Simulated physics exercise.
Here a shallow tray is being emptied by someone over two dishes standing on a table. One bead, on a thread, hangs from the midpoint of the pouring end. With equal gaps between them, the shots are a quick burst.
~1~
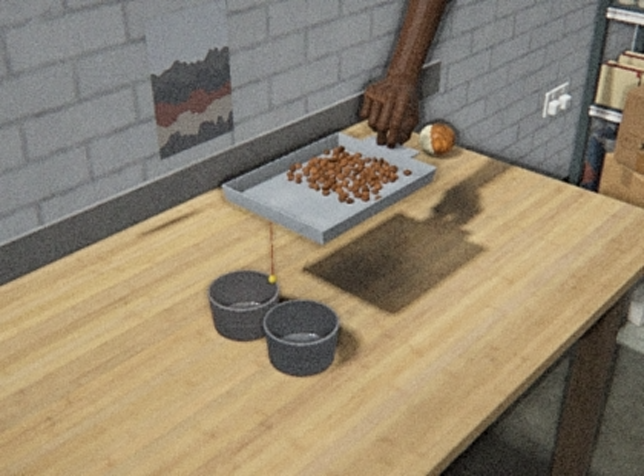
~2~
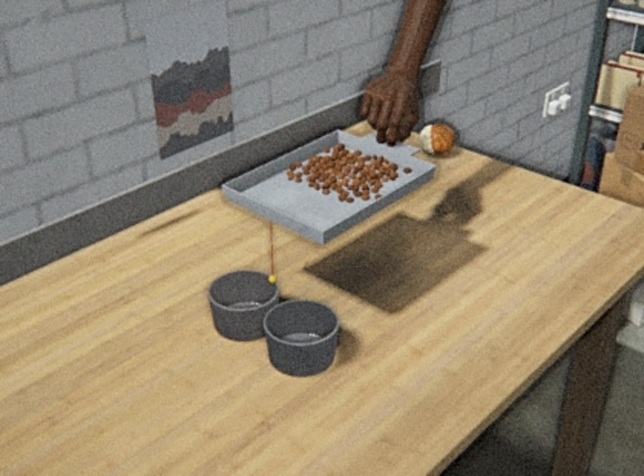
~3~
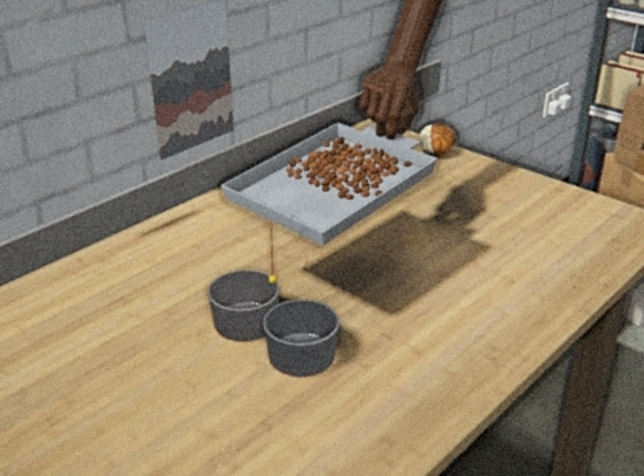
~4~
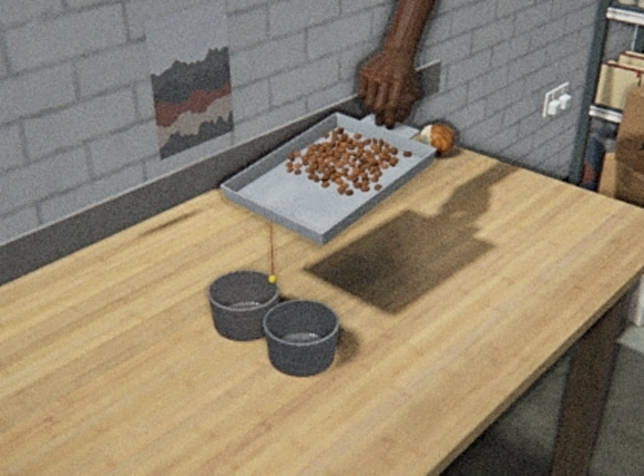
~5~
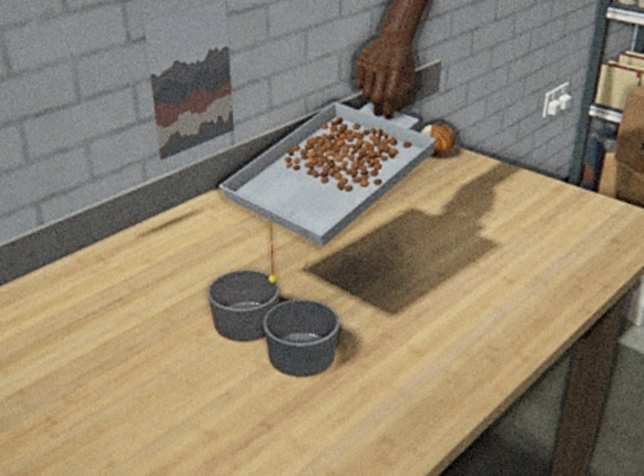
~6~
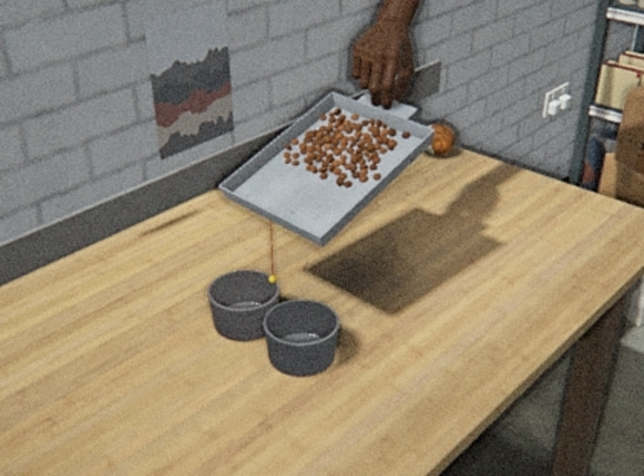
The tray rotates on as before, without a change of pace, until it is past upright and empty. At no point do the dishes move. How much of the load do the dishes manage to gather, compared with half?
The dishes are going to end up holding the main part.
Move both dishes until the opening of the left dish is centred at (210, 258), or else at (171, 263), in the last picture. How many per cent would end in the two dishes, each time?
The first gives 10 %, the second 30 %.
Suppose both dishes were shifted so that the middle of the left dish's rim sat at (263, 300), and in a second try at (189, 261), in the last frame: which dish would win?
Try 1: The dish to the left; try 2: The dish to the right.
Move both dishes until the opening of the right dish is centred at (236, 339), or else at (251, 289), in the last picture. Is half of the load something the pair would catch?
For the earlier try a smaller portion is kept, for the later one a smaller portion.
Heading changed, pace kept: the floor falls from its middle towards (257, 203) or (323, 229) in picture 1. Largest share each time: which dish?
The left-side dish, then the right-side dish.
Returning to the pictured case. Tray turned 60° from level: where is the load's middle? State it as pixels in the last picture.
In the last view, the load is centred close to (280, 213).
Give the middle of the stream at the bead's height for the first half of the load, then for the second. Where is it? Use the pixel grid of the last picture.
At (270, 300) for the first part, then at (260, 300) for the others.
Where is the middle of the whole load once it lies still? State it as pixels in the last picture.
Close to (272, 346) in the last picture.
Just after the last frame, tray tipped steeply; almost all on the tray; about a tenth in the air.
A moment on, tray tipped right over; roughly two thirds on the tray; about a tenth in the right dish; about a tenth in the left dish; about a tenth outside both; about a tenth in the air.
Further on, tray tipped past a quarter turn; roughly a third in the right dish; roughly a quarter in the left dish; roughly a quarter outside both; just a few in the air.
When it is over, tray tipped past a quarter turn; roughly a third in the right dish; roughly a quarter in the left dish; roughly a quarter outside both; just a few in the air.
